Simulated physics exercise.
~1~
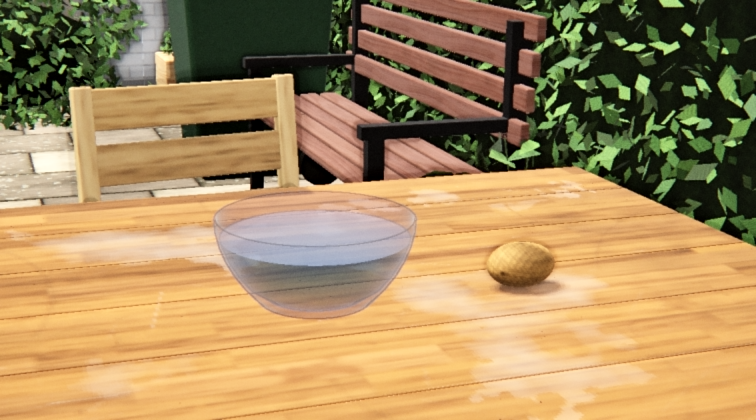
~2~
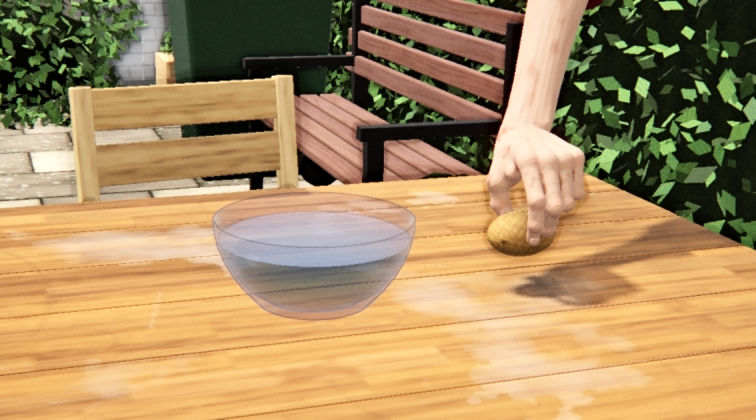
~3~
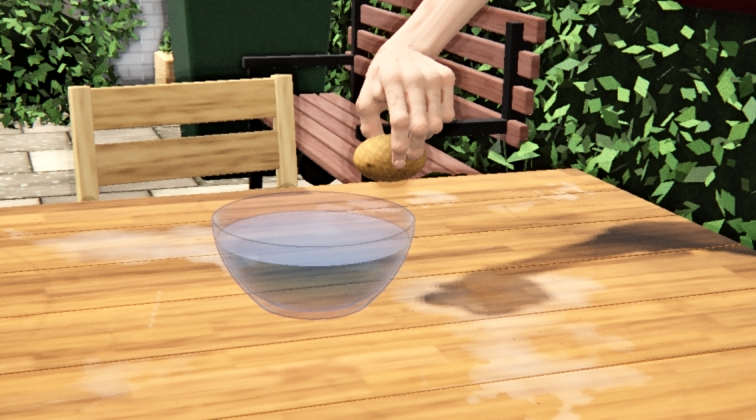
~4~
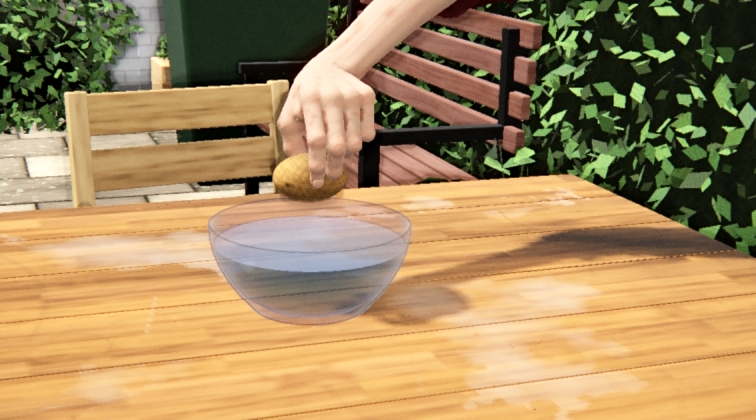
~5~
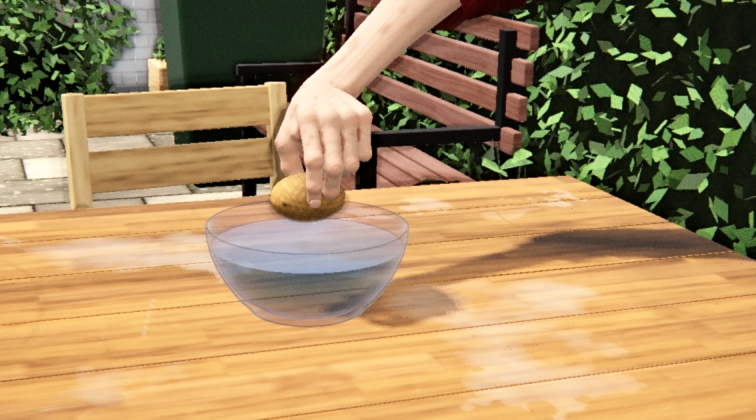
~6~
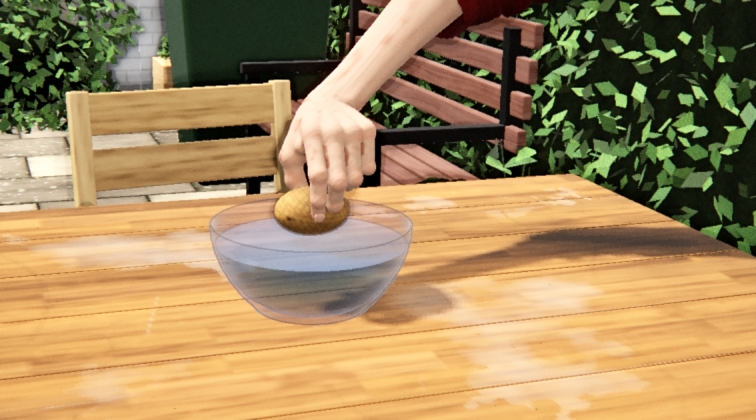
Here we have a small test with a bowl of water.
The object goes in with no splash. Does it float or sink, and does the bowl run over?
It goes under; the bowl holds it fine.
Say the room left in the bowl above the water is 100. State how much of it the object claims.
I make it 20 per cent.
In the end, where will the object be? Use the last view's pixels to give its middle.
Its centre ends up around (311, 276) in the last picture.
Next, the potato enters the water; the bowl is about three quarters full.
After that, the potato goes on down; the bowl is about three quarters full.
Finally, the potato has sunk; the bowl is about three quarters full; the top is dry.
